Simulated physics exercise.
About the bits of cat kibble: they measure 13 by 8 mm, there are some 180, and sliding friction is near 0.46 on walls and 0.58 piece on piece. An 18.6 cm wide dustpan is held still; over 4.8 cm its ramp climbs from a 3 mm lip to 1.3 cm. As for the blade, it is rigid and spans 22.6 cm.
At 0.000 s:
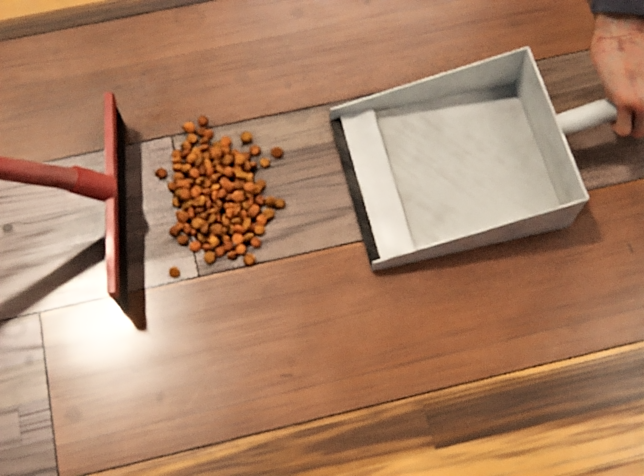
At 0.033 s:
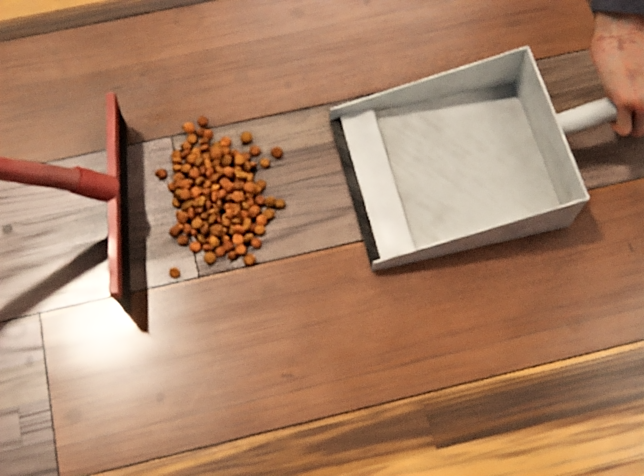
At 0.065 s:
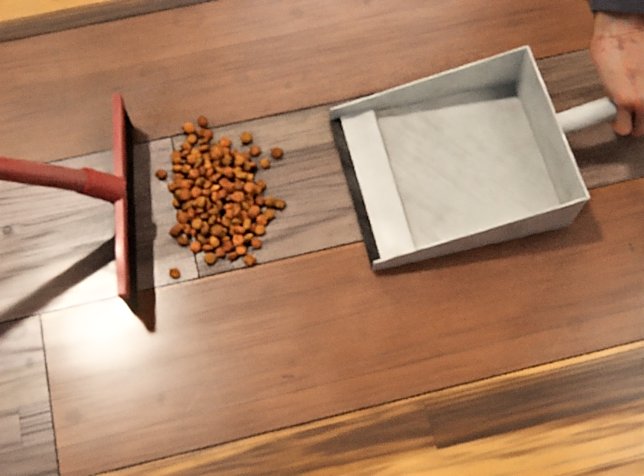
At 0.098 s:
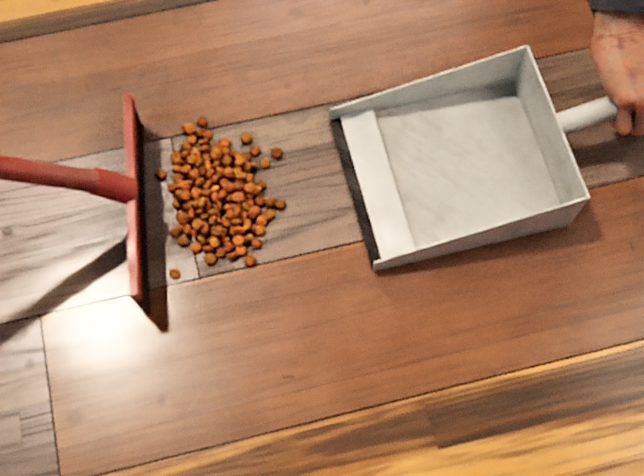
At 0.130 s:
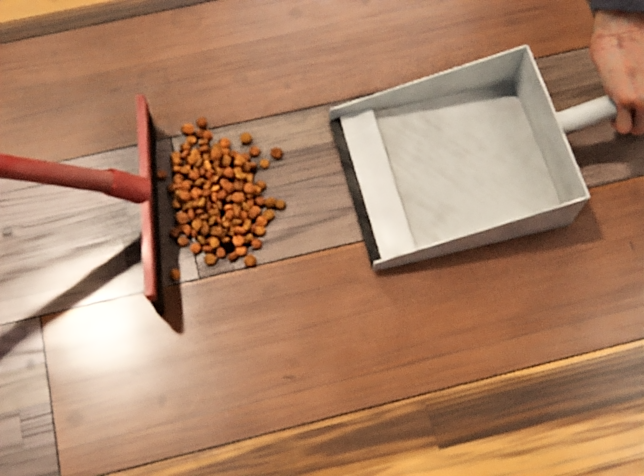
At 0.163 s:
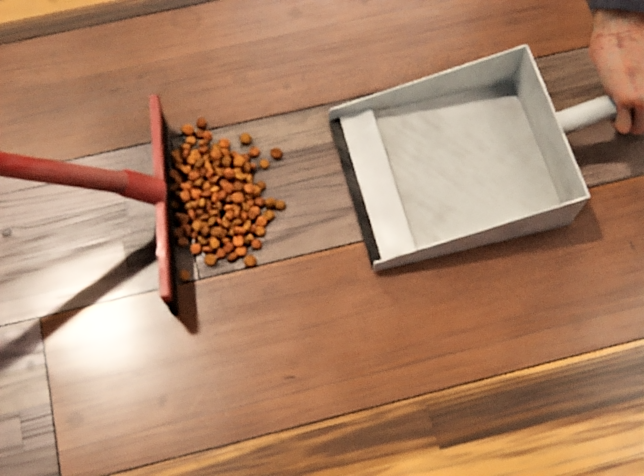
At first, a red blade on a handle sits left of a loose pile of brown kibble on a wooden floor, while a hand holds a pale dustpan still at the right. The blade slides slowly rightward, closing the gap, then meets the pile's left edge and nudges a few pieces.
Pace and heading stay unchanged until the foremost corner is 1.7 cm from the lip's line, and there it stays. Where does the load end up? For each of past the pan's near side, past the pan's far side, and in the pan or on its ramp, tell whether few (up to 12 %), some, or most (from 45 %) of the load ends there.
Near side: Few, far side: Few, pan: Some.
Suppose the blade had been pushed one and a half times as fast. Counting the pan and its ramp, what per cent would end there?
Share: About 40 %.
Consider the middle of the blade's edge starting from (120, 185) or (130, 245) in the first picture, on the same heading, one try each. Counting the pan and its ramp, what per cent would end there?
I'd put it near 35 per cent for the first and near 35 per cent for the second.
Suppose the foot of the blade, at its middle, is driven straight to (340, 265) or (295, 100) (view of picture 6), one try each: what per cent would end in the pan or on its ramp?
The two tries give about 30 and 10 percent.
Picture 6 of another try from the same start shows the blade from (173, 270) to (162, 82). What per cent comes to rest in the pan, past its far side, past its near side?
Pan 15, far 25, near 0.
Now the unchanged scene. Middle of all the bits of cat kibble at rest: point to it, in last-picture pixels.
Resting centre estimate: Around (349, 191).
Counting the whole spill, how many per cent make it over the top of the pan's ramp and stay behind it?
Estimate: Close to 0 per cent of the total.
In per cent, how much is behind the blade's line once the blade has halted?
I'd say close to 5 per cent.
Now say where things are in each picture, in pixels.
In the first picture, blade from (114, 293) to (111, 101), moved 0.0 cm, 0 of the pieces shifted so far; middle of the pieces at (215, 188); pan at (463, 168).
In the second picture, blade from (116, 293) to (113, 102), moved 0.2 cm, 0 of the pieces shifted so far; middle of the pieces at (215, 189).
In the third picture, blade from (124, 294) to (119, 102), moved 0.9 cm, 0 of the pieces shifted so far; middle of the pieces at (215, 189).
In the fourth picture, blade from (136, 295) to (130, 103), moved 2.1 cm, 0 of the pieces shifted so far; middle of the pieces at (215, 189).
In the fifth picture, blade from (151, 295) to (143, 103), moved 3.6 cm, 0 of the pieces shifted so far; middle of the pieces at (215, 190).
In the sixth picture, blade from (166, 296) to (156, 104), moved 5.0 cm, 4 of the pieces shifted so far; middle of the pieces at (215, 190); pan at (464, 167). The blade's pace is about 0.45 m/s, heading 14 degrees towards the viewer's side.
Then, at 0.36 s, middle of the blade 11 cm from the lip; 0 % over the lip, far side 10 %, near side 0 %.
After 0.49 s, middle of the blade 5 cm from the lip; 5 % over the lip, far side 10 %, near side 0 %.
After 0.75 s, middle of the blade 3 cm from the lip; 35 % over the lip, far side 10 %, near side 5 %.
At rest (1.2 s), near side 5 %, far side 10 %, pan 35 %, in front of the lip or behind the blade 50 %.
